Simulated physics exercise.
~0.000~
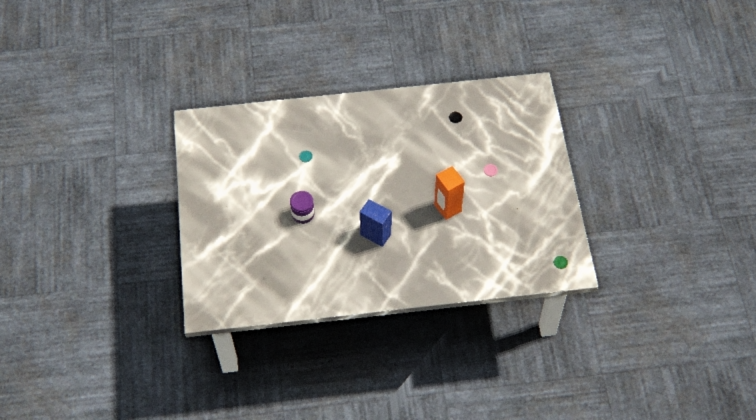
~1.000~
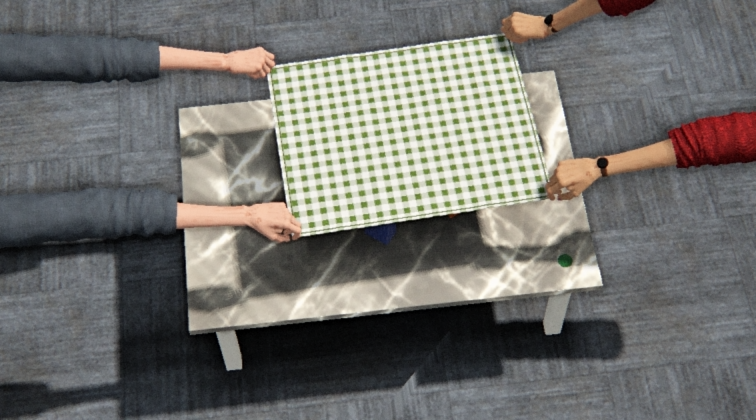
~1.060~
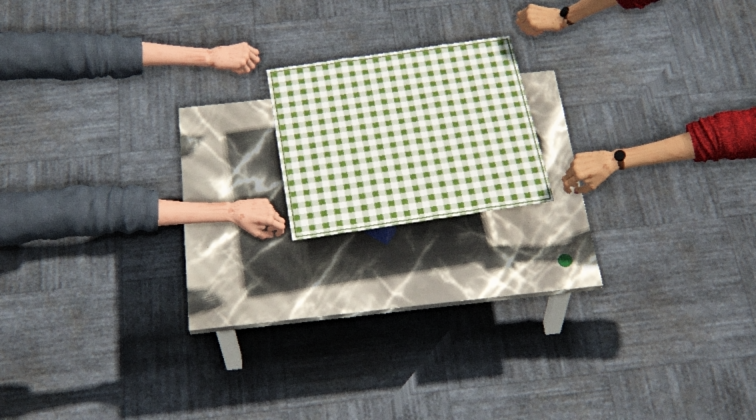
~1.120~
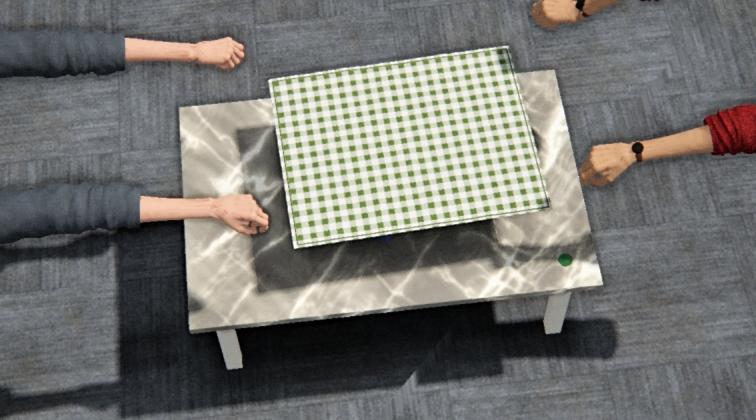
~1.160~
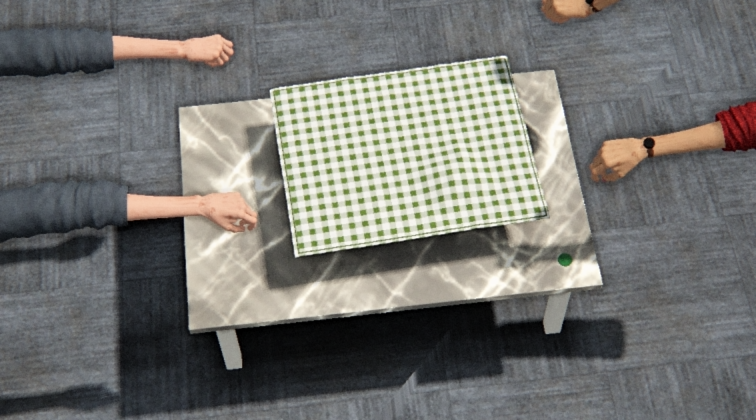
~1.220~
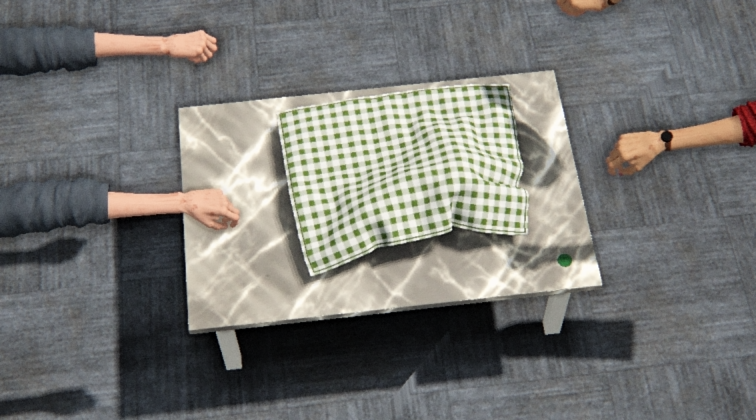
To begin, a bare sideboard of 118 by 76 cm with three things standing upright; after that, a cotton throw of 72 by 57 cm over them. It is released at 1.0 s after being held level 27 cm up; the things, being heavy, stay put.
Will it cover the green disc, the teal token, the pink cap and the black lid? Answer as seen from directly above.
In order: The green disc stays uncovered; the teal token vanishes under it; the pink cap vanishes under it; the black lid vanishes under it.
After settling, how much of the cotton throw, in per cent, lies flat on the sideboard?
Roughly 30 % of it.
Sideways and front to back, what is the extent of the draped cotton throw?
72 cm by 50 cm, more or less.
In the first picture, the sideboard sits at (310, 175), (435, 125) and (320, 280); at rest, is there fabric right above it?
Result, same order: Overlaid, overlaid, visible.
At 1.4 s, 30 % of it is down, spanning 71 by 50 cm, above black lid, pink cap, teal token.
At 1.6 s, 30 % of it is down, spanning 71 by 51 cm, above black lid, pink cap, teal token.
At 1.7 s, 30 % of it is down, spanning 71 by 50 cm, above black lid, pink cap, teal token.
At 1.9 s, 30 % of it is down, spanning 71 by 51 cm, above black lid, pink cap, teal token.
At 2.7 s, 30 % of it is down, spanning 71 by 51 cm, above black lid, pink cap, teal token.
